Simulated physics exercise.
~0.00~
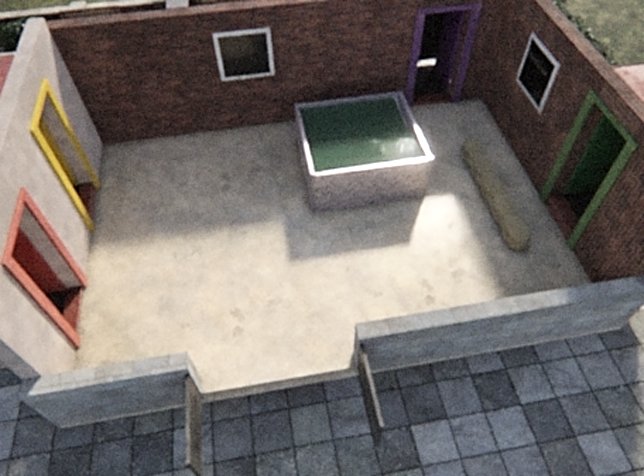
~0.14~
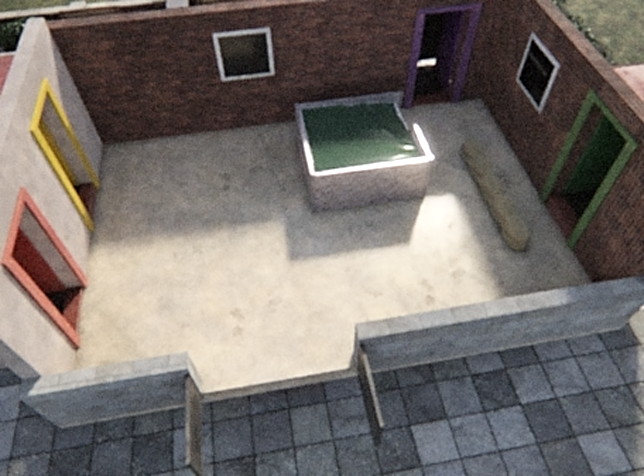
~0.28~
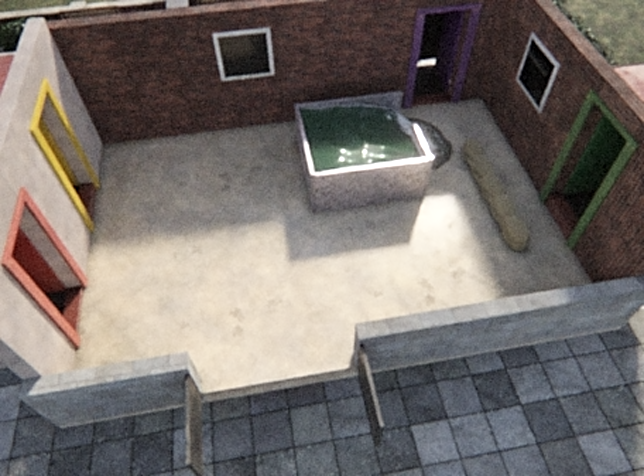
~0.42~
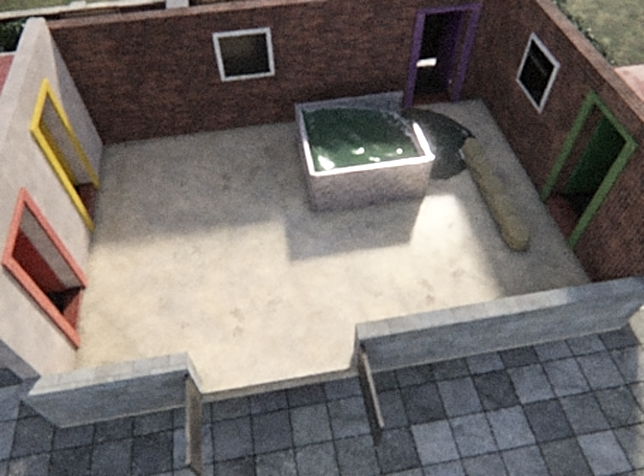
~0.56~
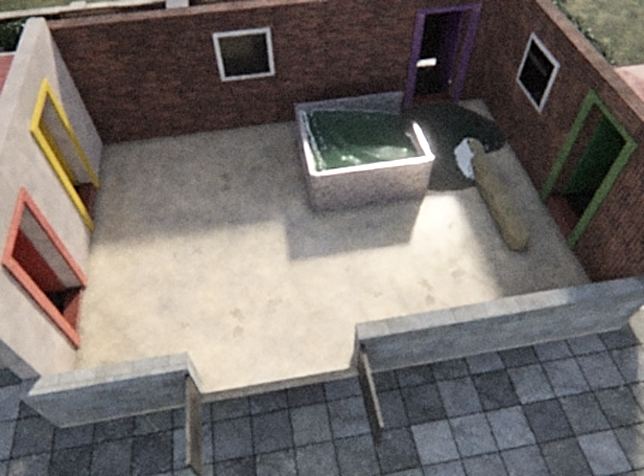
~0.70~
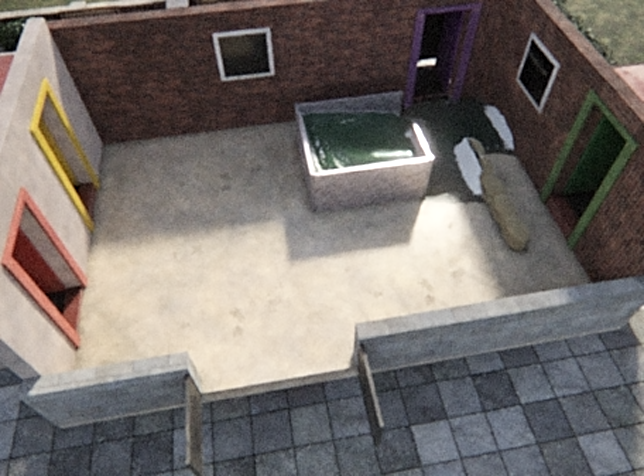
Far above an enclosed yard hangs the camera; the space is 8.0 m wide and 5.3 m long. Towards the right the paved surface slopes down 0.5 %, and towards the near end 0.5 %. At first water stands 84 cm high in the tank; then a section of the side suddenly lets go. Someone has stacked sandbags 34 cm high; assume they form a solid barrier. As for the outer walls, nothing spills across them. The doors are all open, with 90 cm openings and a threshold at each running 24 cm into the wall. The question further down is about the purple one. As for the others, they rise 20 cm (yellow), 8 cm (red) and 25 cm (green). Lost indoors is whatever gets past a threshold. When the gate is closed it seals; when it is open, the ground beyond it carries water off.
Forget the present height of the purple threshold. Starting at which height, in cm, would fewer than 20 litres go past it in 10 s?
Starting at roughly 32 cm.
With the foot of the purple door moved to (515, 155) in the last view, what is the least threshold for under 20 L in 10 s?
It needs about 34 cm.
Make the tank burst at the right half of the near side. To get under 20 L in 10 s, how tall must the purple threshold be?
Roughly 10.0 cm.
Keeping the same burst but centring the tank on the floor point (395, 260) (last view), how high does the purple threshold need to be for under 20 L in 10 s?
Near 22 cm.
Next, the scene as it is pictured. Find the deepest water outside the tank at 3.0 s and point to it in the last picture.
Around (603, 308).
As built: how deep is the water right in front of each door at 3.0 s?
Depths in cm: Yellow 0, red 0, green 7, purple 25.
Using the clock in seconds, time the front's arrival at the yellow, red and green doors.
Yellow: 8.0 s; red: 7.5 s; green: 1.4 s.
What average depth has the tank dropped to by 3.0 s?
Average depth: Approx. 35 cm.
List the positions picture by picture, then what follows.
The first picture shows still water, 84 cm deep, in the tank at (360, 134); the purple door at (439, 63) is dry.
In the second picture, the front is at a hidden place, 0.3 m from the gap at (402, 135); 0.3 m2 of floor is wet, 84 cm left at the back.
In the third picture, water pours out at (402, 136) and has run 0.9 m, to (447, 150); about 13 cm deep outside, 84 cm at the back.
In the fourth picture, the gap is at (402, 136), the front 1.4 m out at (472, 145); the back of the tank holds 82 cm.
In the fifth picture, the front is at (501, 137), 2.1 m from the gap at (402, 136); 3.6 m2 of floor is wet, 73 cm left at the back.
In the sixth picture, the gap is at (402, 136), the front 2.2 m out at (484, 103); the back of the tank holds 70 cm; water is at the purple door at (439, 63).
After 1.4 s water covers 15 % of the floor, deepest (56 cm) near (484, 123); 6 cm at the purple door, 40 litres in over its 8 cm threshold.
After 3.0 s water covers 30 % of the floor, deepest (42 cm) near (603, 308); 25 cm at the purple door, 255 litres in over its 8 cm threshold.
After 10.0 s water covers 95 % of the floor, deepest (14 cm) near (581, 312); 10 cm at the purple door, 523 litres in over its 8 cm threshold.
At the purple door as built, the water arrived by 0.6 s and peaked near 28 cm at 2.4 s.
Run again over the same 10 s with other heights there, 52 litres in over 27 cm, 7 litres over 36.5 cm. The limit of 20 litres is kept from about 32 cm up.
